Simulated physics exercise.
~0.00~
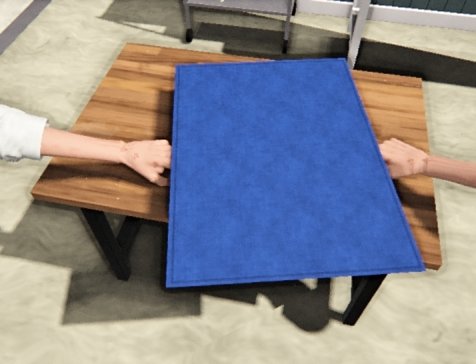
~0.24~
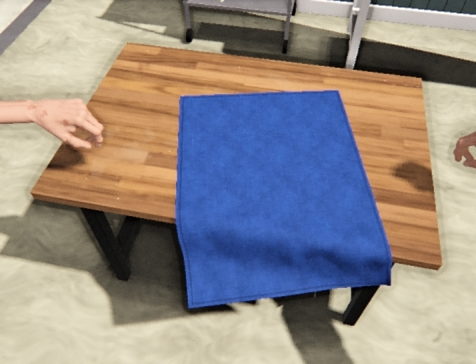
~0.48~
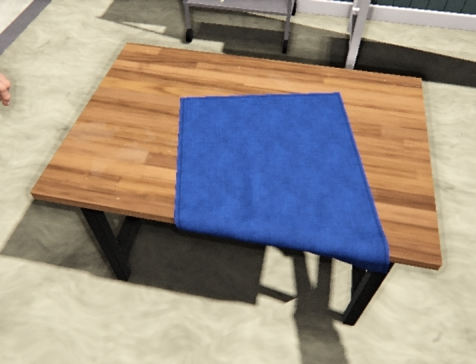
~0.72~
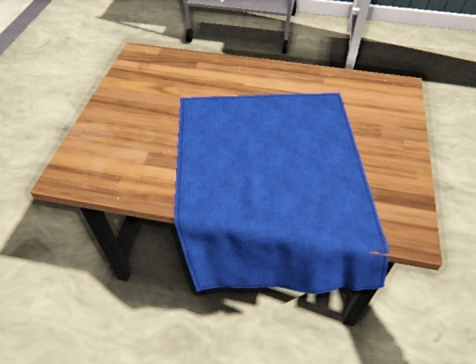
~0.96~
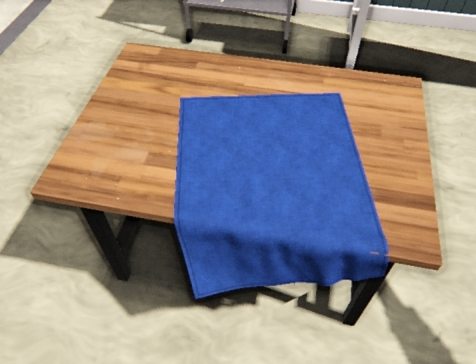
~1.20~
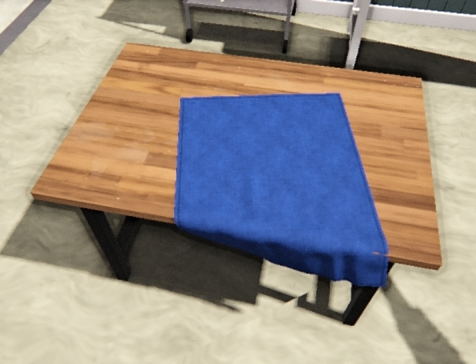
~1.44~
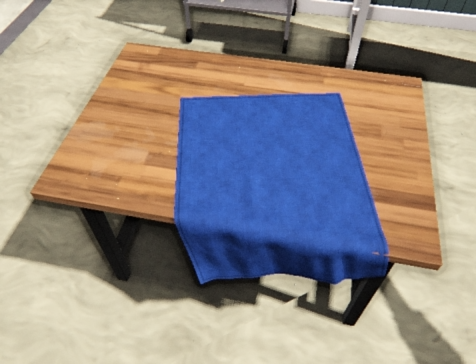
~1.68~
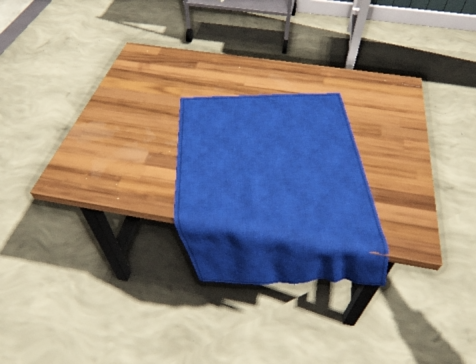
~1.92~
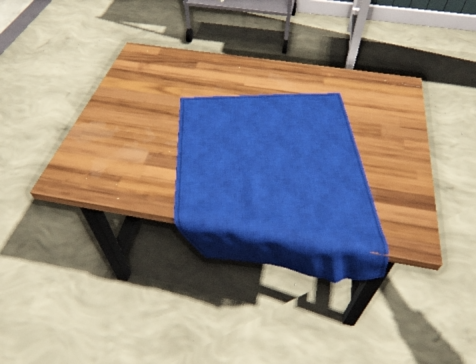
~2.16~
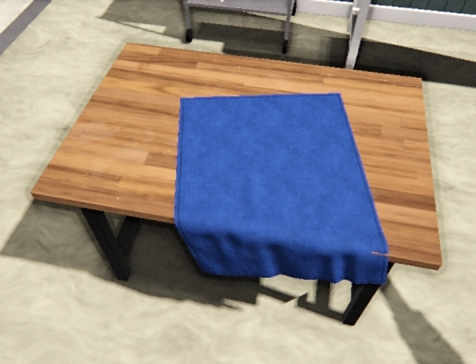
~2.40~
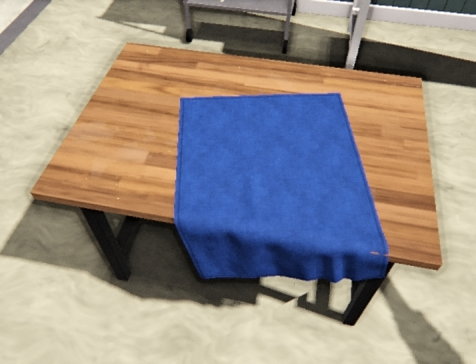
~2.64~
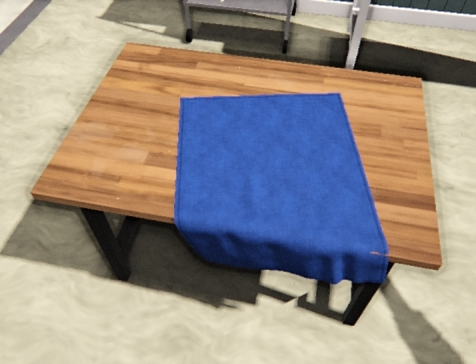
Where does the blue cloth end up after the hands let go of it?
It stays on the wooden table, with most of it lying flat on the top and its near end hanging over the front edge.
